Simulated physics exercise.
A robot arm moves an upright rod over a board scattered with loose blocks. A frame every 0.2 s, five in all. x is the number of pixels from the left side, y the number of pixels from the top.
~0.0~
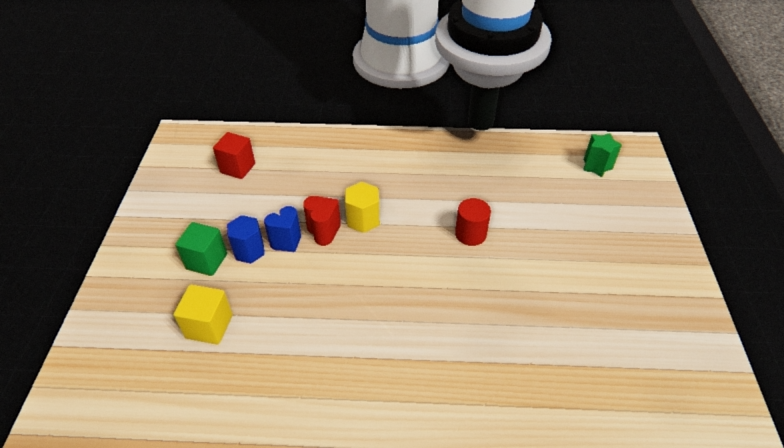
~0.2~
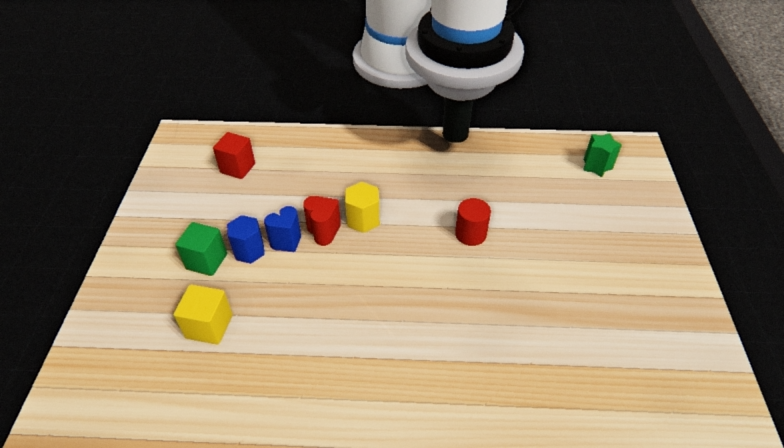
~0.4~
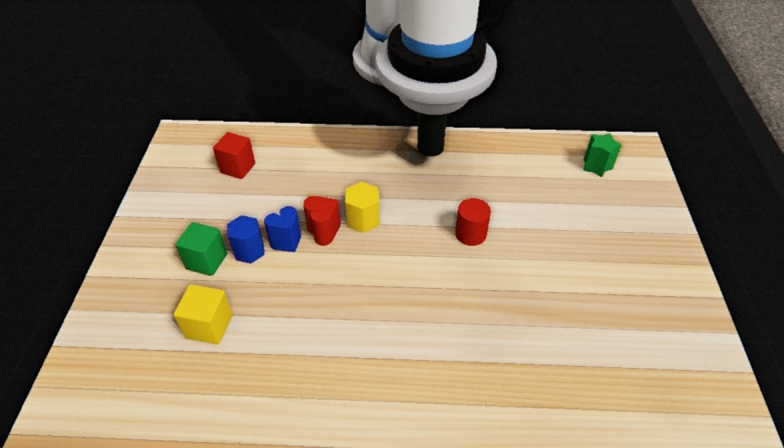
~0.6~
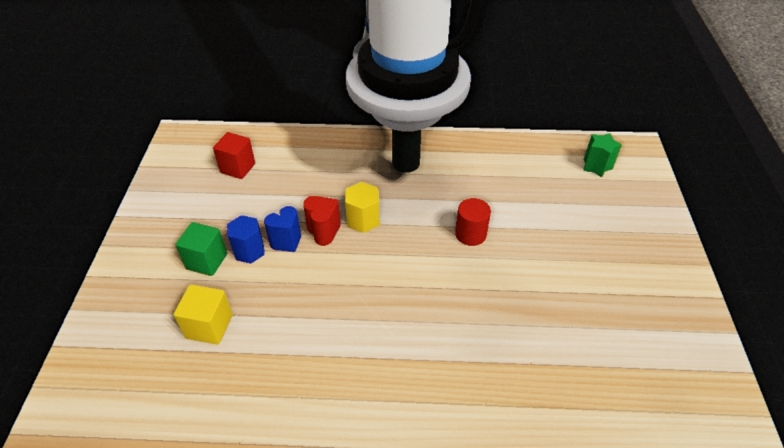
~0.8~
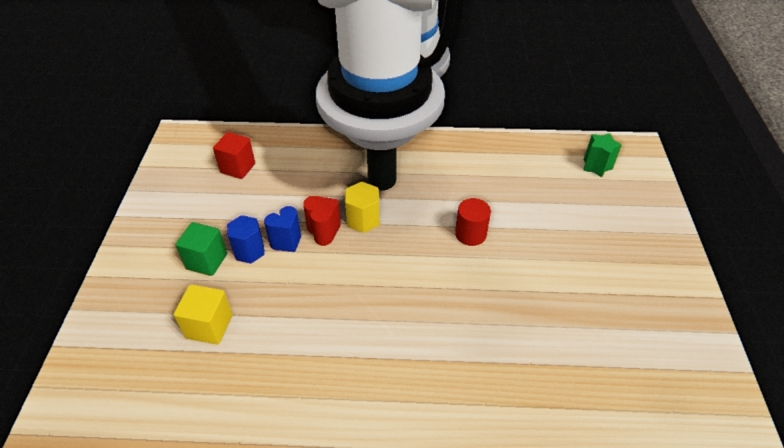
A pale wooden board on a black surface is seen from above at an angle, in a fixed view. A red cube, a green star, a red cylinder and a yellow cube surround a slanting row of green, blue, blue, red and yellow blocks. From the top edge, a white robot arm moves its upright black rod left and toward the viewer, nearing the yellow six-sided block, while every block stays still.
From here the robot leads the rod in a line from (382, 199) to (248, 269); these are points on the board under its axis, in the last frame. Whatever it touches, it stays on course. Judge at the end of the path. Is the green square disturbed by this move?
In the end it has been moved.
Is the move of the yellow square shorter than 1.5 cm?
Yes
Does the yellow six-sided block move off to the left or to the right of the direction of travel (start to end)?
Shifted left.
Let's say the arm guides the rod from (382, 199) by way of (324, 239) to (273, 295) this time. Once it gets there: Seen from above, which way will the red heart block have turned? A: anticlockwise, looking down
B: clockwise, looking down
Letter B.
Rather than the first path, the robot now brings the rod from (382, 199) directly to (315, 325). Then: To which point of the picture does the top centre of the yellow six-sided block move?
Its top centre is at about (293, 261).
On the path given first. One third of the way, rod at (337, 203); blue heart block at (275, 217); red heart block at (304, 218), turned 50° clockwise; yellow six-sided block at (342, 219), turned 40° anticlockwise.
Two thirds of the way, rod at (291, 226); green square at (186, 238), turned 15° anticlockwise; blue heart block at (256, 225), turned 20° clockwise; red heart block at (285, 242); yellow six-sided block at (340, 222), turned 60° anticlockwise.
At the end, rod at (243, 252); green square at (158, 240), turned 65° anticlockwise; yellow square not moved; blue heart block at (209, 238), turned 80° clockwise; red heart block at (273, 255), turned 60° anticlockwise; yellow six-sided block at (340, 222), turned 60° anticlockwise.
